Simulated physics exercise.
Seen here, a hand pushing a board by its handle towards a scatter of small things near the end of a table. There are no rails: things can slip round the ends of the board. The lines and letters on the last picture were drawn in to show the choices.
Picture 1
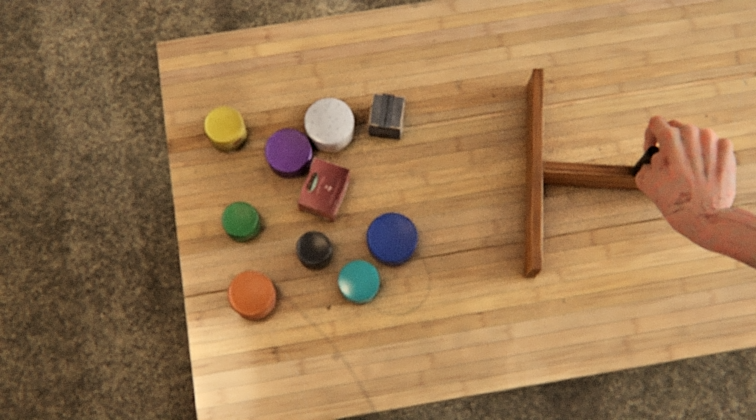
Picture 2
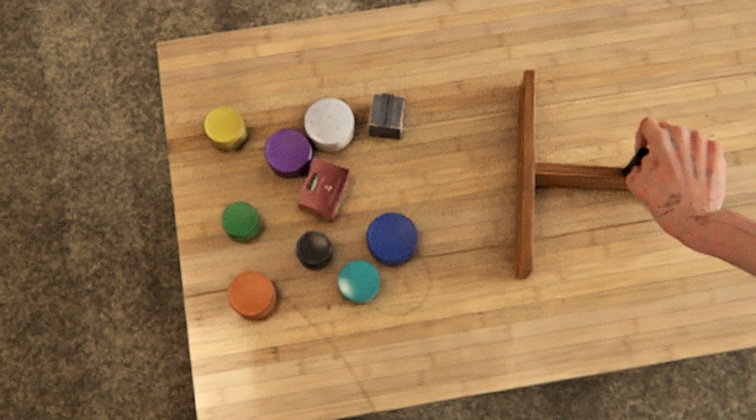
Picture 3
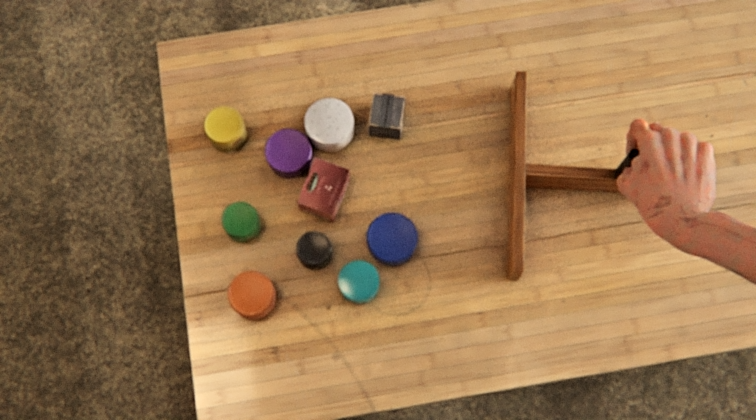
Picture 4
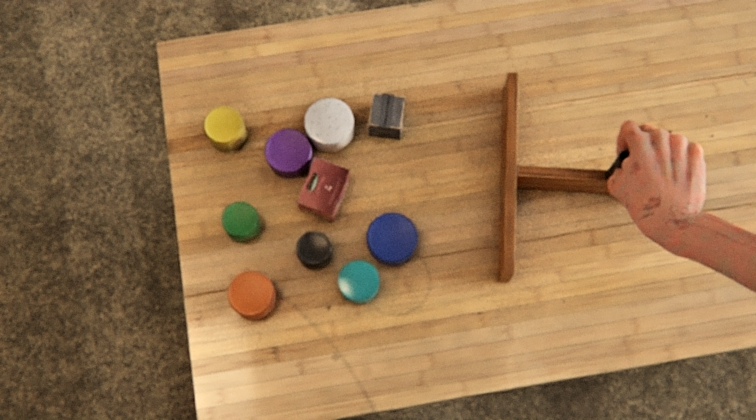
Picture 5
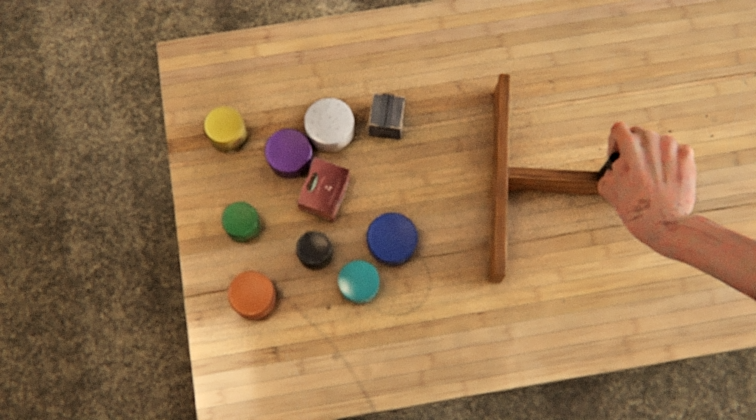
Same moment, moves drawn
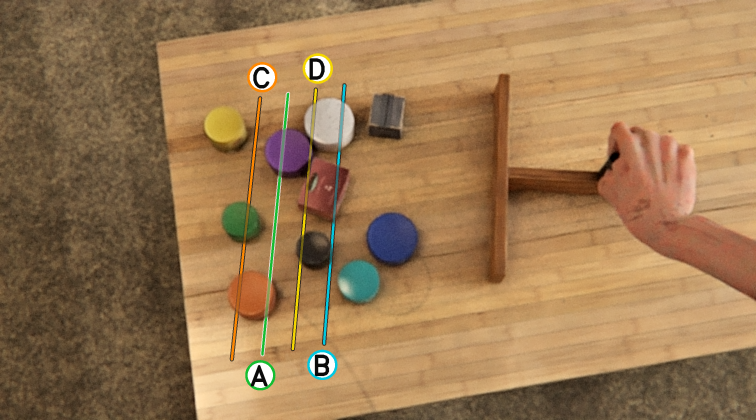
A hand gripped the handle of a wooden board and slid it slowly a short way left across the table, towards a scatter of colourful round tubs and small blocks that stayed still.
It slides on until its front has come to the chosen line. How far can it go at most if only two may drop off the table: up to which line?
C is the last line within the limit.
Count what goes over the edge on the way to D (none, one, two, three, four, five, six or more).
In all, none.
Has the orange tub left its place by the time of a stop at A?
Yes.
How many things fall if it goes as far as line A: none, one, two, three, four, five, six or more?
By then, none.
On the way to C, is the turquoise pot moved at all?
Yes.
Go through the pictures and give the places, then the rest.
In the first picture, white pot (329, 125); yellow tub (226, 130); red packet (324, 190).
In the second picture, board (529, 167); orange tub (252, 295).
In the third picture, board (520, 168); blue jar (392, 240).
In the fourth picture, board (511, 170); purple tub (289, 154).
In the fifth picture, board (503, 171); turquoise pot (359, 283); white pot (329, 125); yellow tub (226, 130).
On the marked copy, A at (276, 218); B at (335, 209); C at (246, 223); D at (305, 213).
Following C. Soon after the start, board (412, 186); blue jar (378, 240); yellow tub (226, 130).
Later, board (319, 201); orange tub (248, 299); black tub (251, 259).
In the end, board (246, 212); black tub (183, 270); green tub (179, 223); none fallen.
As for the rest, A is within the limit but short; B is within the limit but short; D is within the limit but short.
